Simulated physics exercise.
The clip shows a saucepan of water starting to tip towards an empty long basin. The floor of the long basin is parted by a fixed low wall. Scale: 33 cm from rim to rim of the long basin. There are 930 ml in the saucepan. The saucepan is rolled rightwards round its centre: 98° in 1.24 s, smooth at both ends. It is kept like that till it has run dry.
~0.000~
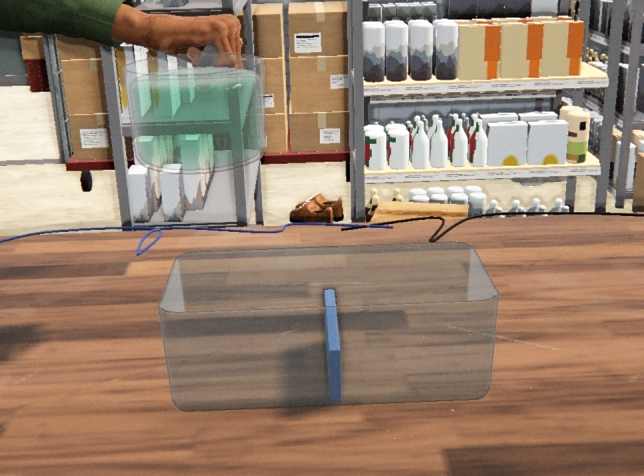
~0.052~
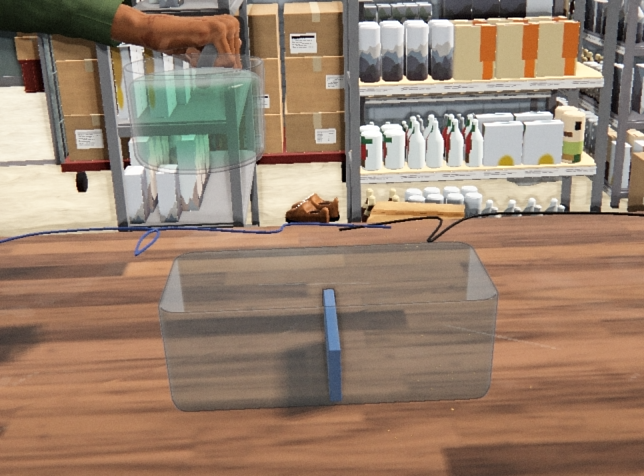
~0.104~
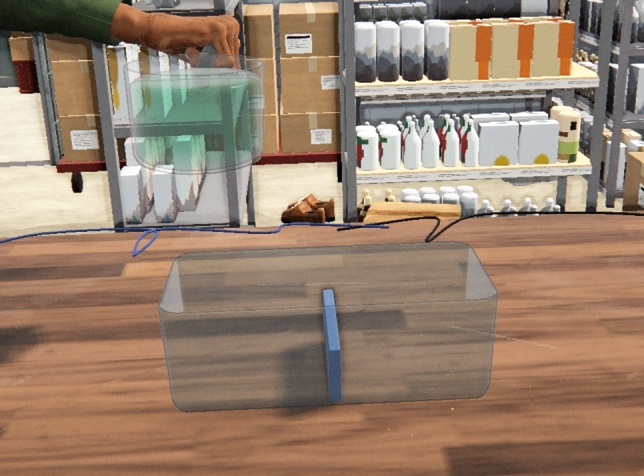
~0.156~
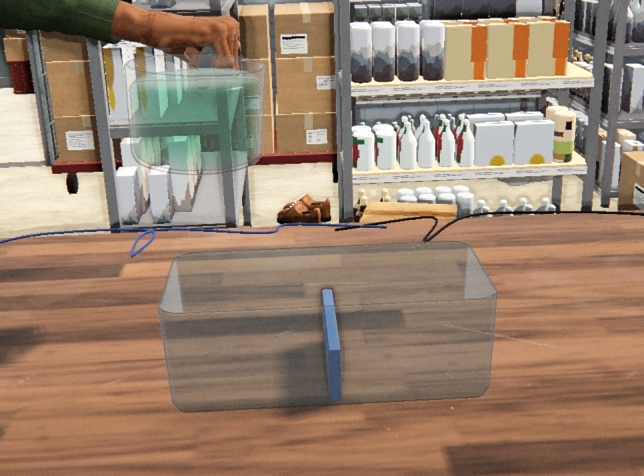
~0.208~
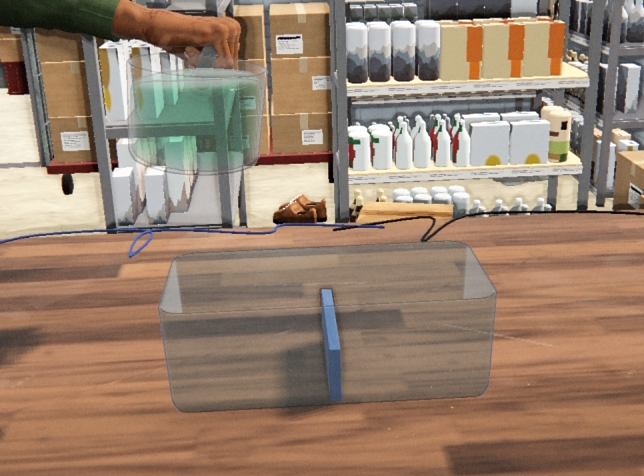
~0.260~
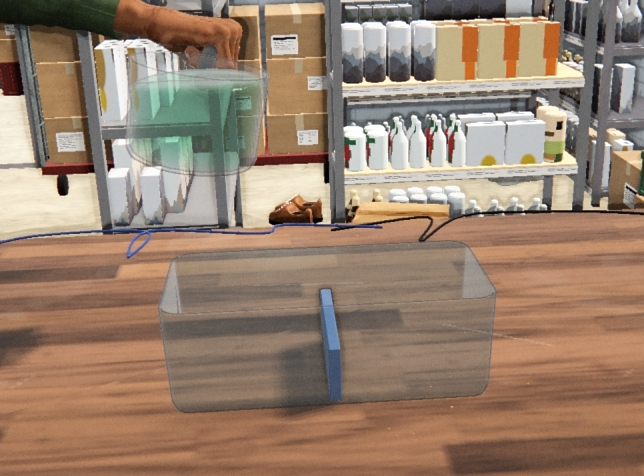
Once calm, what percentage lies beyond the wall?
About 80 per cent.
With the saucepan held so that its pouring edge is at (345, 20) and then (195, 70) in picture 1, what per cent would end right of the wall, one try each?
In turn about 85 and 5 per cent.
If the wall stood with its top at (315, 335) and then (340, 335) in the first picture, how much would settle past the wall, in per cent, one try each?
In turn about 90 and 70 per cent.
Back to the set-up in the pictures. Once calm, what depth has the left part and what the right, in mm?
Some 8 mm on the left and 32 mm on the right.
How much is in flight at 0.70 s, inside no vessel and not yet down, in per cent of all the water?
Near 22 in a hundred.
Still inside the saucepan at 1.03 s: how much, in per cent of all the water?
Near 22 in a hundred.
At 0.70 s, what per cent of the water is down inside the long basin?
Some 5 per cent.
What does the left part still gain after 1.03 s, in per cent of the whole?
Near 16 in a hundred.
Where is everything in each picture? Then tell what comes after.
The first picture shows tilt 0°; pouring edge (262, 64); surface from (131, 80) to (261, 75); the long basin's rim runs from (168, 282) to (484, 270); the wall's top is at (332, 319).
The second picture shows tilt 0°; pouring edge (262, 64); surface from (130, 80) to (261, 76).
The third picture shows tilt 2°; pouring edge (263, 66); surface from (131, 81) to (261, 77).
The fourth picture shows tilt 4°; pouring edge (264, 69); surface from (131, 81) to (262, 77).
The fifth picture shows tilt 7°; pouring edge (266, 73); surface from (132, 82) to (263, 78).
The sixth picture shows tilt 10°; pouring edge (268, 77); surface from (133, 83) to (264, 79).
Then, 0.70 s in, the tilt is 59° and 73 per cent is still to pour, 1 is left of the wall and 4 right of it.
Then, 1.03 s in, the tilt is 91° and 22 per cent is still to pour, 2 is left of the wall and 55 right of it.
Then, 1.37 s in, the tilt is 98° and 3 per cent is still to pour, 12 is left of the wall and 79 right of it.
Then, 1.74 s in, the tilt is 98° and 0 per cent is still to pour, 18 is left of the wall and 80 right of it.
Finally, 19 per cent lies left of the wall, 80 right of it and 1 outside.
